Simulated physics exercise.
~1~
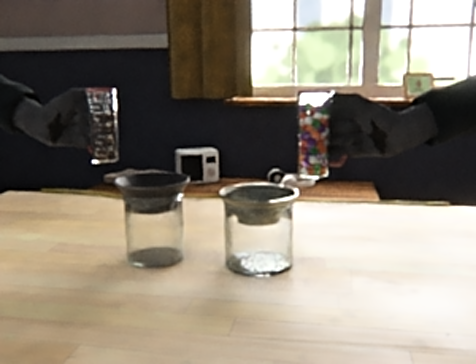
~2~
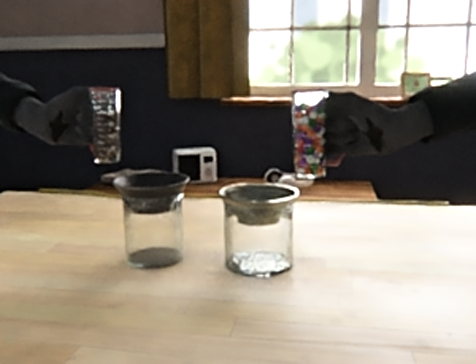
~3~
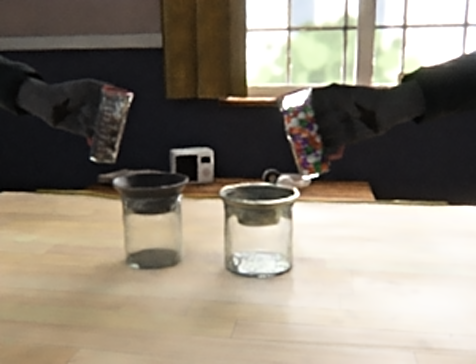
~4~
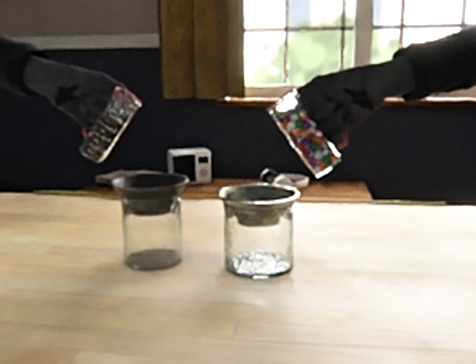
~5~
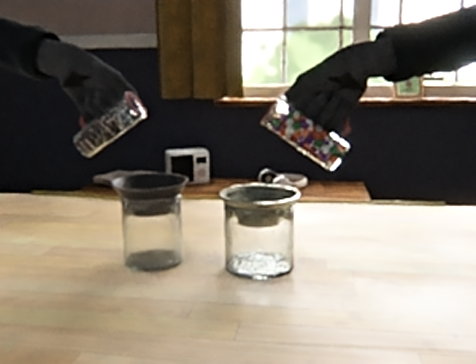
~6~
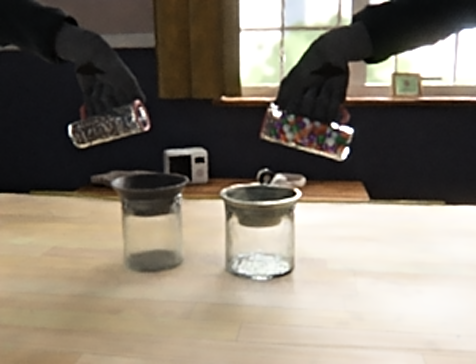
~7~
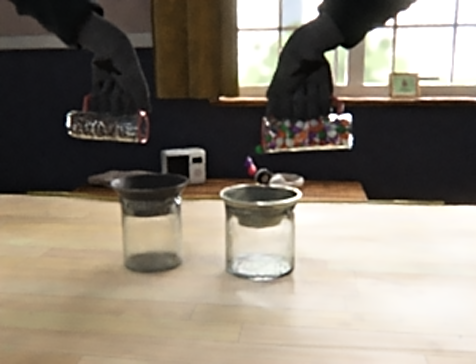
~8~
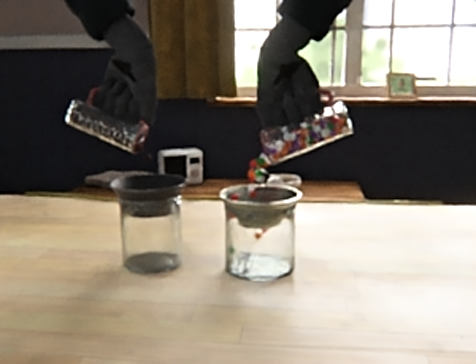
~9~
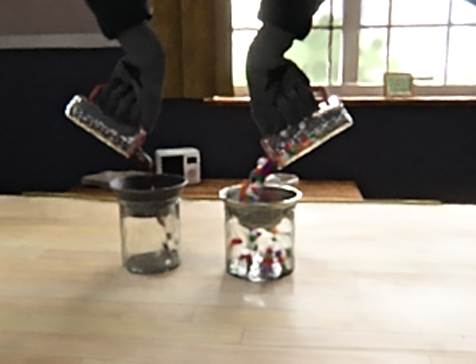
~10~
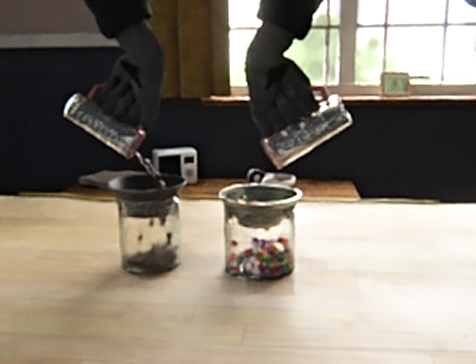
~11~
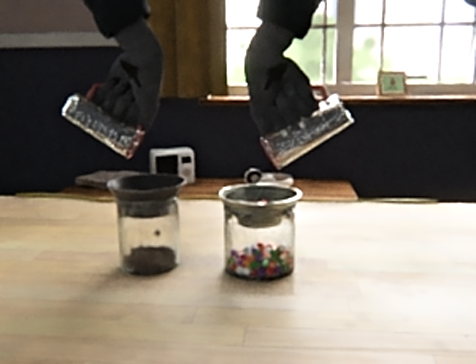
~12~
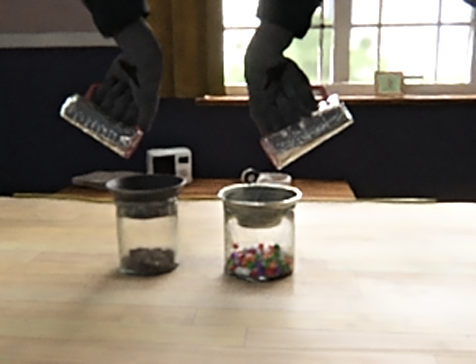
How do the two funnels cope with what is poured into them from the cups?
Both funnels run clear, and everything from each cup ends up in the jar below, with dark pieces on the left and multicoloured ones on the right.
